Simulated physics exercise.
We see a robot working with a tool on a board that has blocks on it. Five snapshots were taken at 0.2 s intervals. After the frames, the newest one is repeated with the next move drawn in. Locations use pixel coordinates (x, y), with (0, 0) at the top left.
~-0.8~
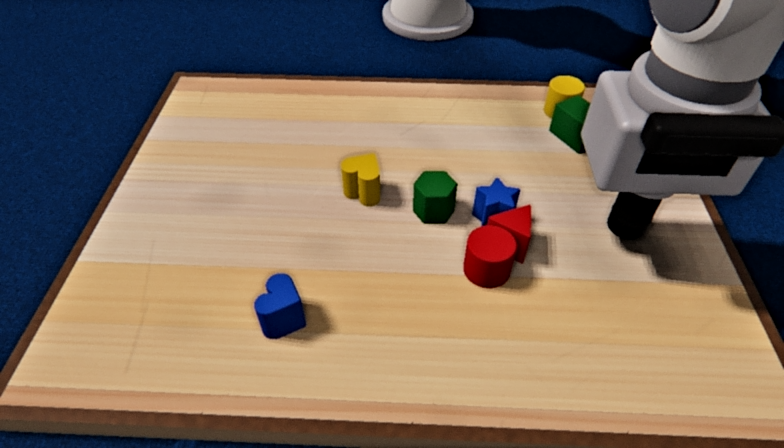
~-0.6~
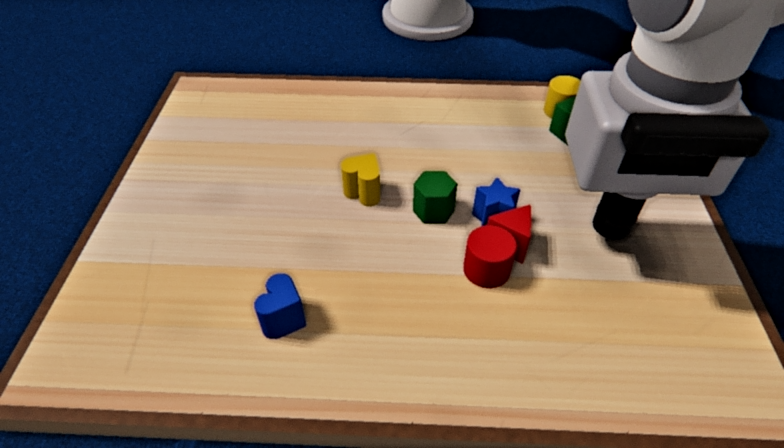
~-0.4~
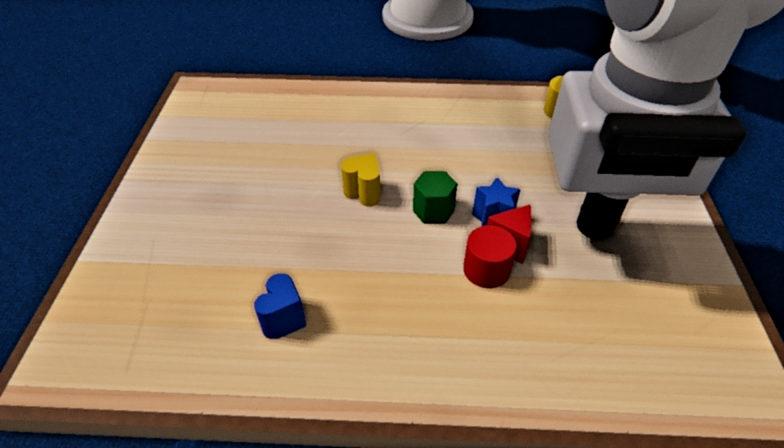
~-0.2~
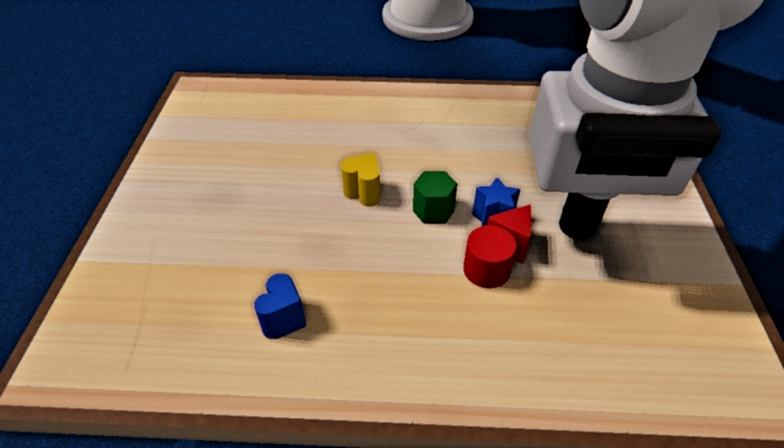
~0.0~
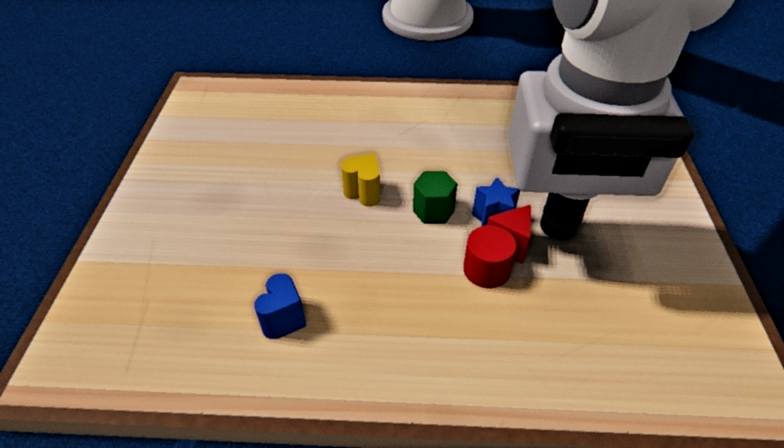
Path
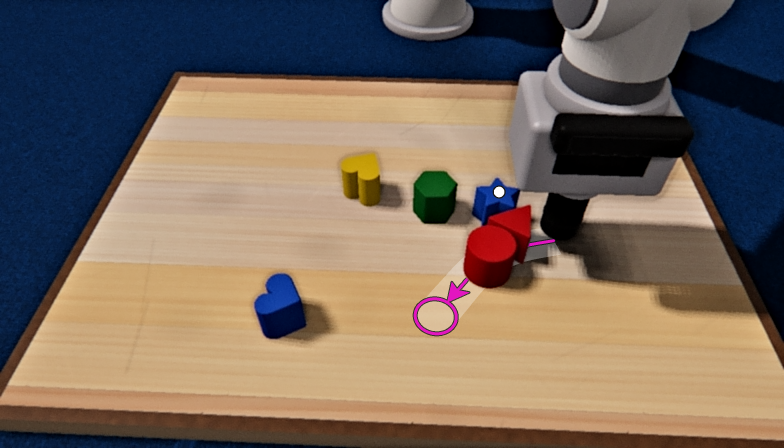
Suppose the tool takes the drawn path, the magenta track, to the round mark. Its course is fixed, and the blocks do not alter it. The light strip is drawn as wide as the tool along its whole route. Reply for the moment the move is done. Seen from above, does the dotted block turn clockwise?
Yes - that is the case.
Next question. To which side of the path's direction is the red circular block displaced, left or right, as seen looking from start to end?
Taking start-to-end as forward, the block's sideways shift goes to the left.
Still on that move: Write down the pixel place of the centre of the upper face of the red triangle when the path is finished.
Its top centre lands on (448, 228).
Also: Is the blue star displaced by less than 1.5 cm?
Yes.
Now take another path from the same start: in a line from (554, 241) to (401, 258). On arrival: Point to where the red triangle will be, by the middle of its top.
The red triangle ends near (367, 236).
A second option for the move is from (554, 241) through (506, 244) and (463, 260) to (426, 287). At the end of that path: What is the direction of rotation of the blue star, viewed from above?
From above, clockwise.
Path on the board, from (554, 241) over (505, 251) and (468, 279) to (436, 316); the dot is on the blue star.
The first path, step by step. One third of the way, tool at (507, 239); red circular block at (472, 253); blue star at (492, 190), turned 25° clockwise; red triangle at (476, 222).
Two thirds of the way, tool at (469, 267); red circular block at (441, 280); blue star at (492, 190), turned 25° clockwise; red triangle at (448, 227), turned 20° clockwise.
At the end, tool at (437, 304); green hexagon in place; red circular block at (401, 316); blue star at (492, 190), turned 25° clockwise; red triangle at (448, 228), turned 25° clockwise.
